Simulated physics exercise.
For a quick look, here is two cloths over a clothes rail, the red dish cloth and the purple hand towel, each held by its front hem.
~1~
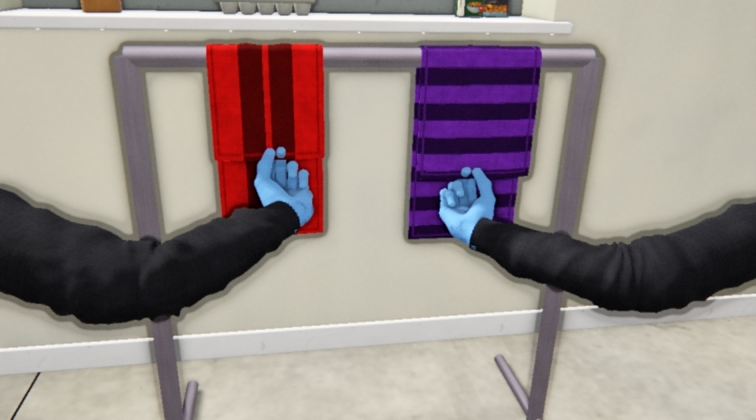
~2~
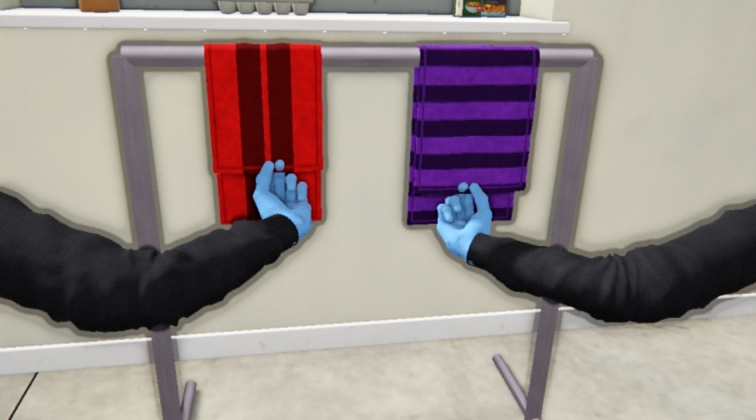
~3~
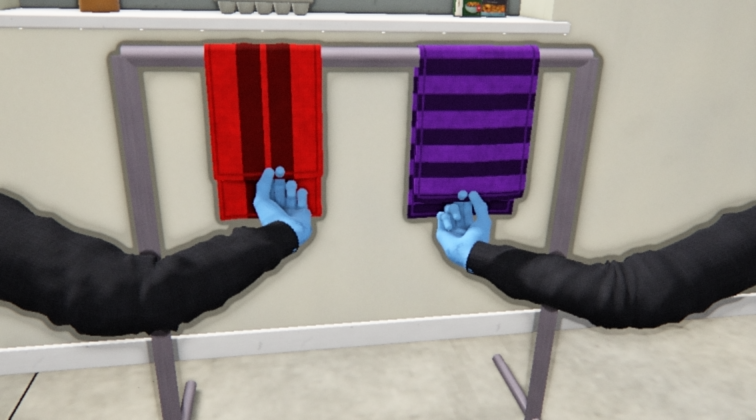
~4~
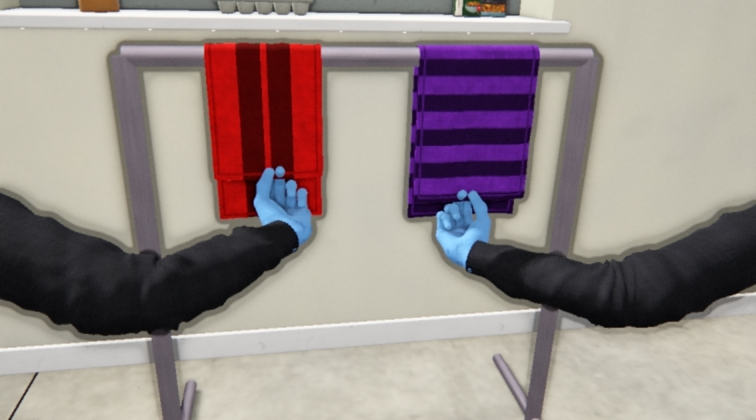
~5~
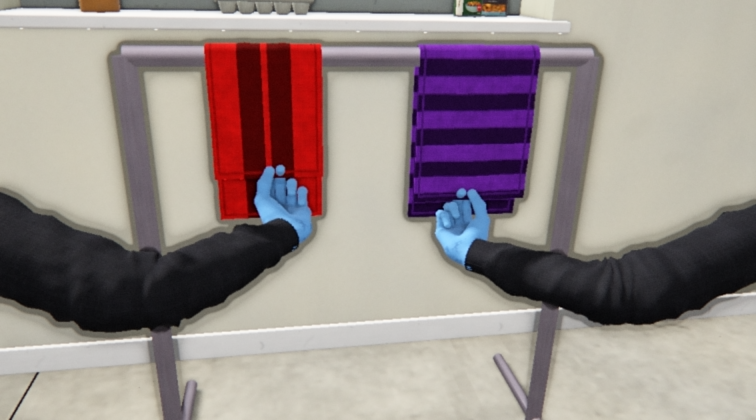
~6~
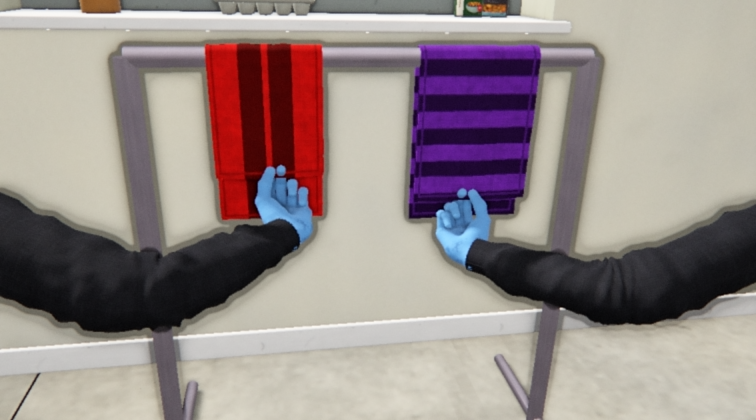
Two blue-gloved hands drawing the front hems of a red cloth and a purple towel slightly down over a rail, then staying still.
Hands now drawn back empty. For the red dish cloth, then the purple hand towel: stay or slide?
As I see it, just watch the red dish cloth sit there. Just watch the purple hand towel sit there.
Then, 0.92 s on from there, dish cloth as it was left; hand towel as it was left.
In the end, dish cloth as it was left; hand towel as it was left. The red dish cloth keeps its place and the purple hand towel stays on.
